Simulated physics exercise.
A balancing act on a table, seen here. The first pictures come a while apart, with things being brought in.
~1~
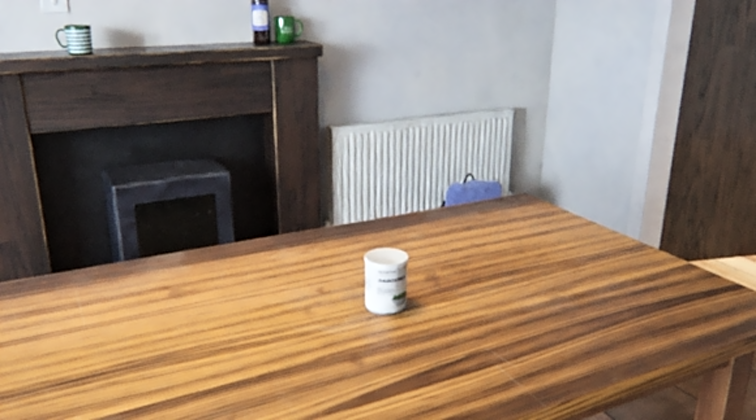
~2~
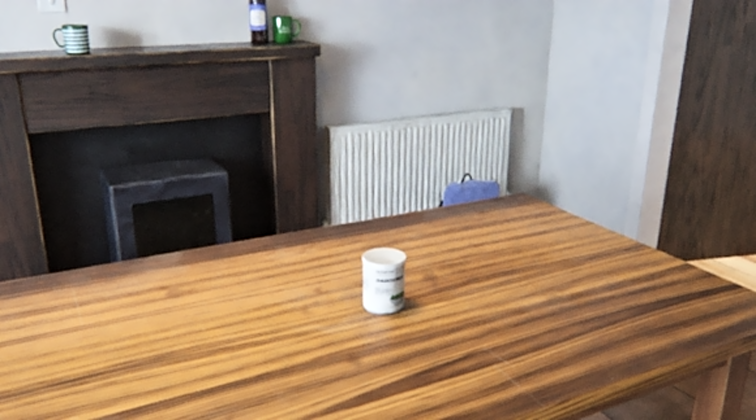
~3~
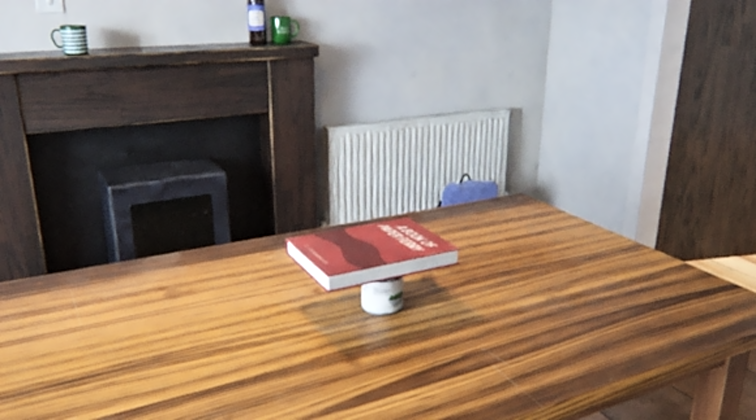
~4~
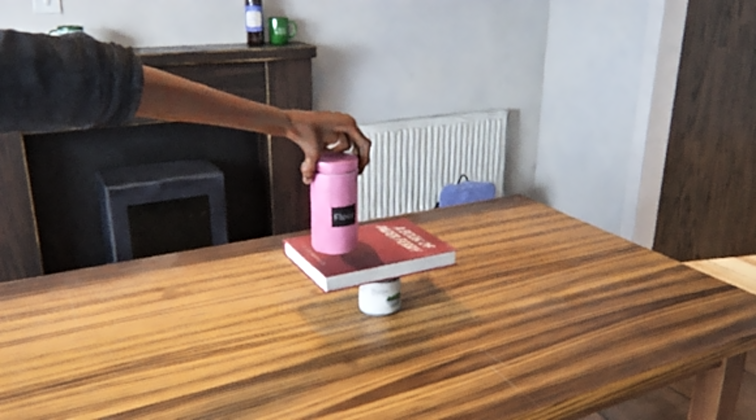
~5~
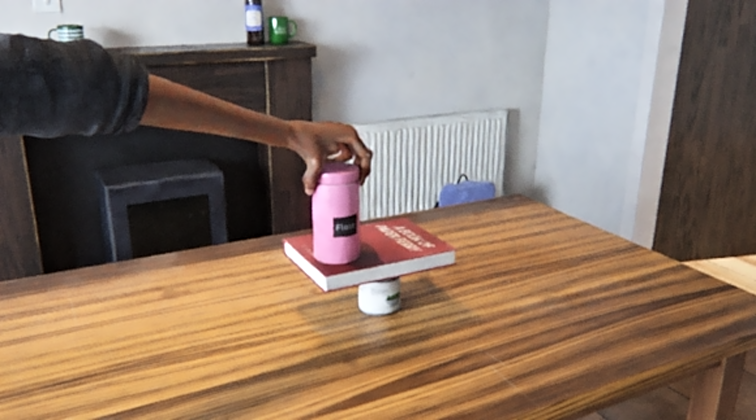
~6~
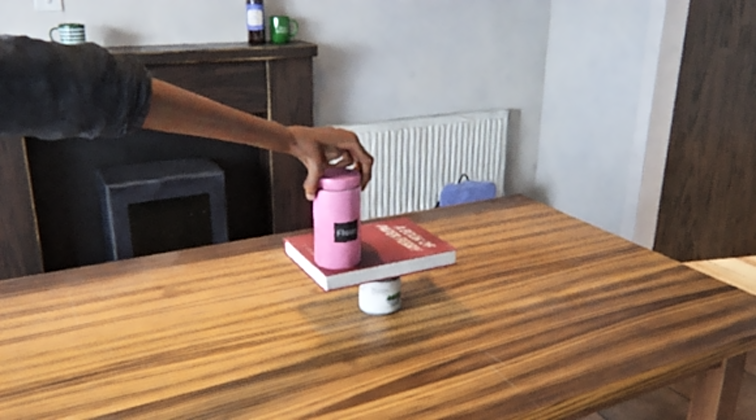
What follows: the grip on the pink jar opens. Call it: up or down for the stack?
Down - it falls.
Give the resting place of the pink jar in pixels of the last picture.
In the final view it sits at roughly (236, 311).
Then, 0.40 s past the last view, pink jar now fallen; red book rocked 49° from its first pose.
Then, 0.70 s past the last view, red book rocked 49° from its first pose.
Finally, fallen, pink jar; down or leaning hard in the stack, red book; white tin still in place. Final places as the last picture's camera would see them, pink jar near (237, 311). The stack comes apart.
